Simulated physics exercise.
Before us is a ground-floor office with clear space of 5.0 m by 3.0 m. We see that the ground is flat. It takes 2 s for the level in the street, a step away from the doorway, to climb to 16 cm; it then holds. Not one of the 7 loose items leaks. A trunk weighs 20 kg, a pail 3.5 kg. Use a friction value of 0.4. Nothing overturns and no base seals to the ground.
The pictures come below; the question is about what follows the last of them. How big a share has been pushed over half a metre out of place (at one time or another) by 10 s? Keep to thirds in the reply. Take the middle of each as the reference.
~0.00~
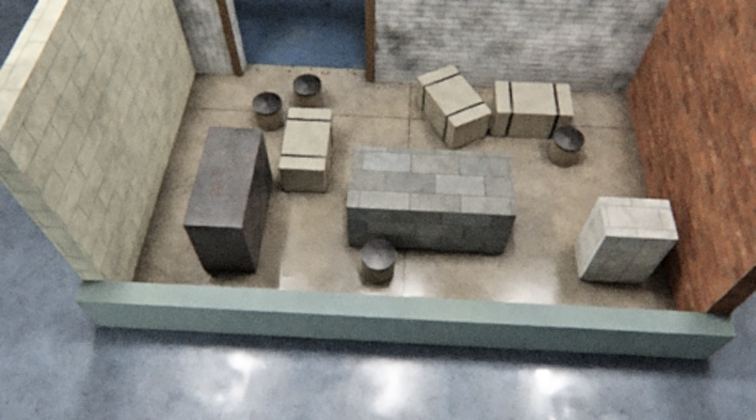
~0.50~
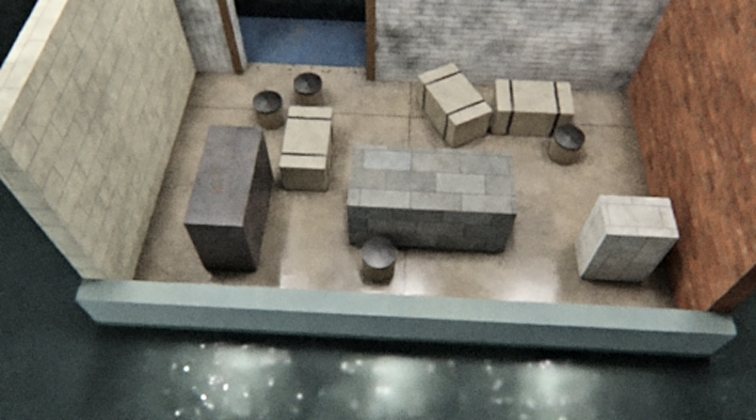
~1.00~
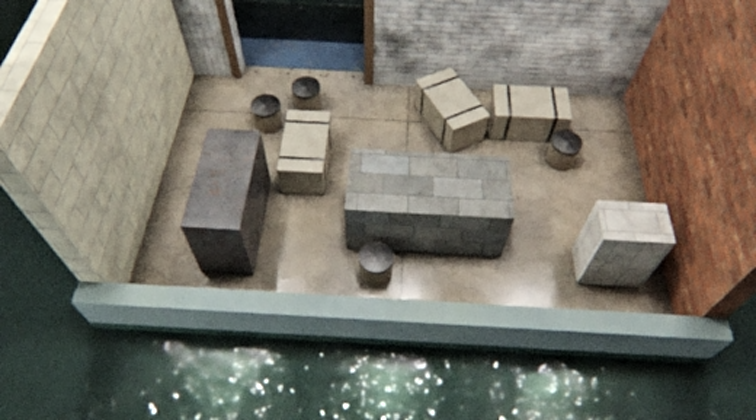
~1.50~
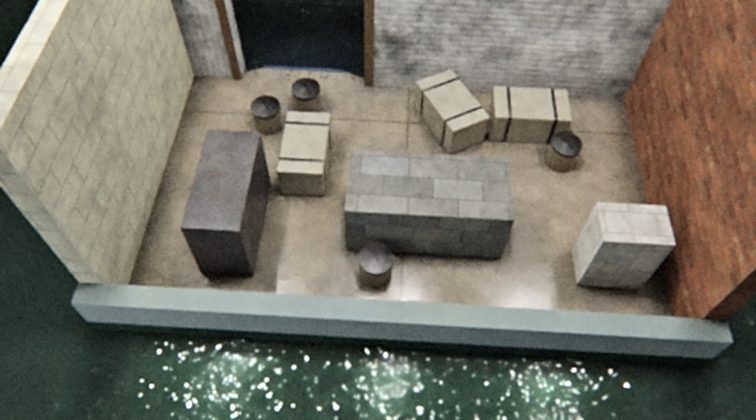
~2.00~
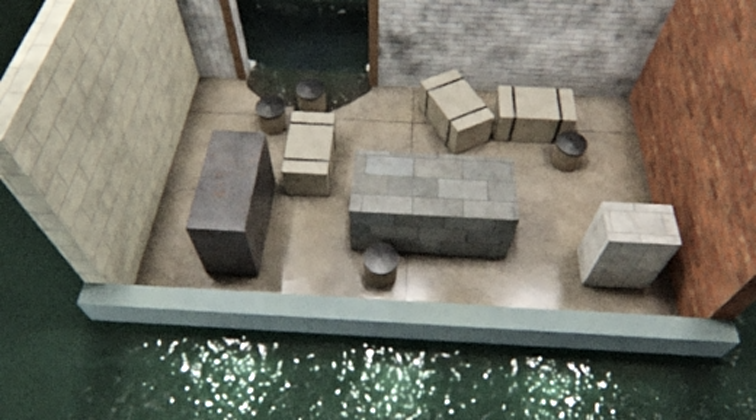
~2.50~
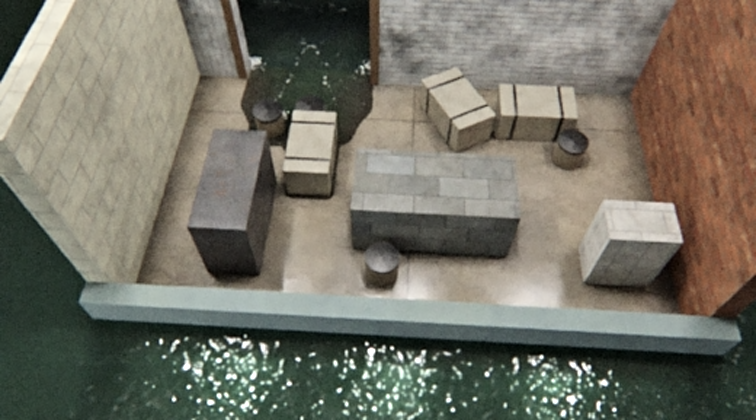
My answer: Two thirds or more.
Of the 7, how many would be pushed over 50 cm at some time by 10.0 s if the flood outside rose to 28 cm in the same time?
In that case the number is 7.
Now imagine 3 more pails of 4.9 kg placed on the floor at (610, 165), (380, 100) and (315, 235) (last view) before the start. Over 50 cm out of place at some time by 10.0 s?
The three, in order: Smaller shift, smaller shift, larger.
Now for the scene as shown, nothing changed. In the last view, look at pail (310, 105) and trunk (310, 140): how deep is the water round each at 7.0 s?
First roughly 3 cm, second roughly 7 cm.
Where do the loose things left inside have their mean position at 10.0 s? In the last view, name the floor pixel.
I'd say about (504, 195) in the last view.
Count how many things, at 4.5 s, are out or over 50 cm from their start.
I count 3.
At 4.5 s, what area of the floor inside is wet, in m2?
About 7.0 m2 is covered.
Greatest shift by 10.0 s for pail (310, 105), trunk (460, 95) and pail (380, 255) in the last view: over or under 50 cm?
Order as asked - a bigger shift, a smaller shift, a bigger shift.
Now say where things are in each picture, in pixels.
In the first frame, a pail at (307, 84), on the bottom; a pail at (267, 103), on the bottom; water covers 0.0 m2; 0 of 7 have shifted.
In the second frame, a pail at (308, 83) rests on the ground; a pail at (267, 101) rests on the ground; water covers 0.0 m2; 0 of 7 have shifted.
In the third frame, a pail at (306, 87) rests on the ground; a pail at (265, 105), on the bottom; water covers 0.0 m2; 0 of 7 have shifted.
In the fourth frame, a pail at (306, 88), on the bottom; a pail at (265, 106) rests on the ground; water covers 0.0 m2; 0 of 7 have shifted.
In the fifth frame, a pail at (310, 88), on the bottom; a pail at (270, 106) rests on the ground; water covers 0.4 m2; 0 of 7 have shifted.
In the sixth frame, a pail at (310, 106) rests on the ground, 29 cm from its start; a pail at (268, 110), on the bottom, 8 cm from its start; water covers 1.1 m2; 2 of 7 have shifted.
After 3.5 s 2 of 7 are over 50 cm from their spots; 1 afloat.
After 4.5 s 3 of 7 are over 50 cm from their spots; 1 afloat.
After 7.0 s 4 of 7 are over 50 cm from their spots; 1 afloat.
After 10.0 s 5 of 7 are over 50 cm from their spots, and 5 have been at some point; 5 afloat.
